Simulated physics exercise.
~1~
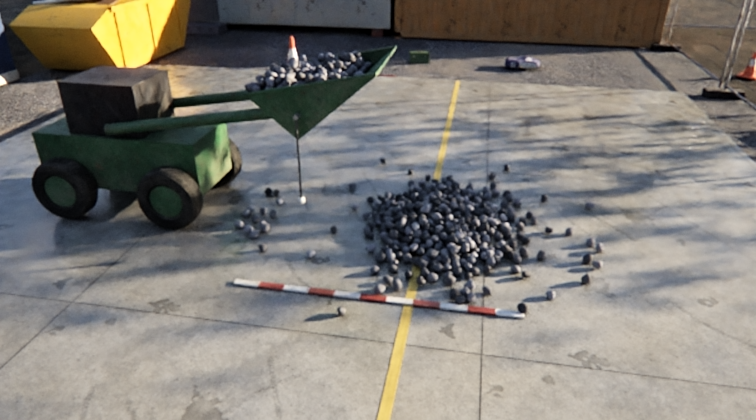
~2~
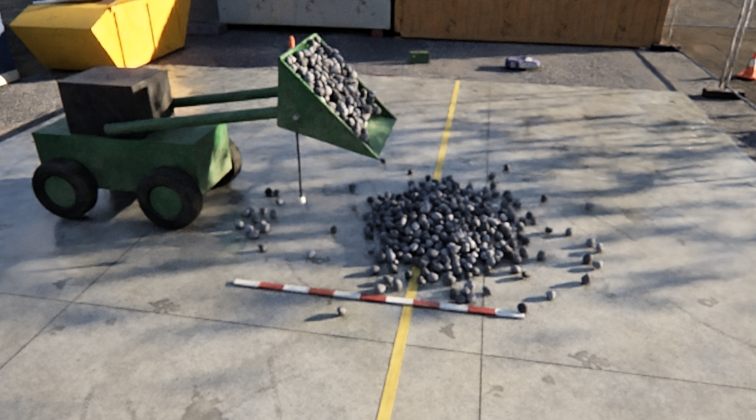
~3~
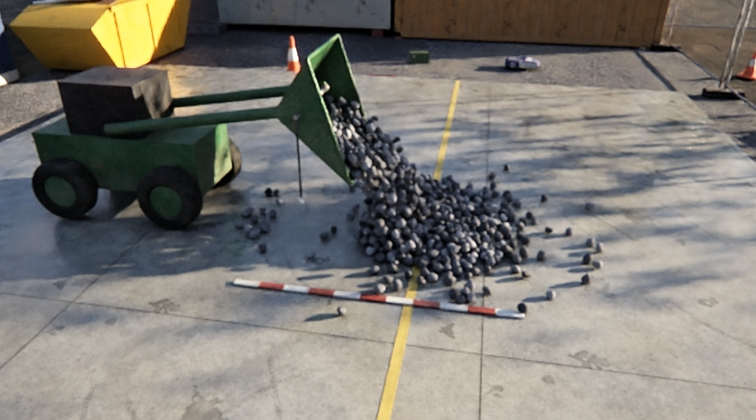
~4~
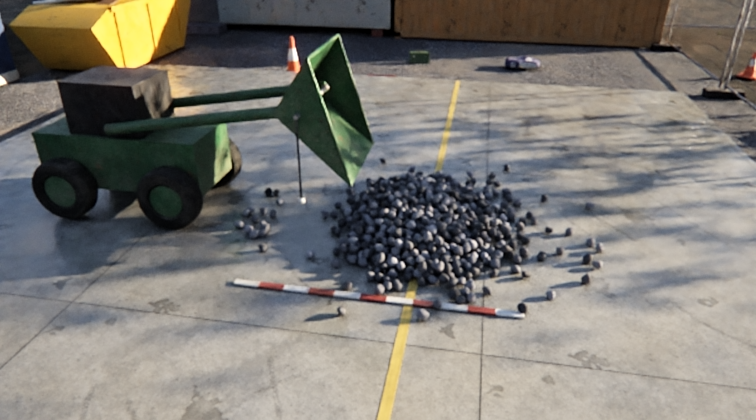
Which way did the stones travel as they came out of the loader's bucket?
They moved to the right, sliding down out of the bucket and onto the heap.
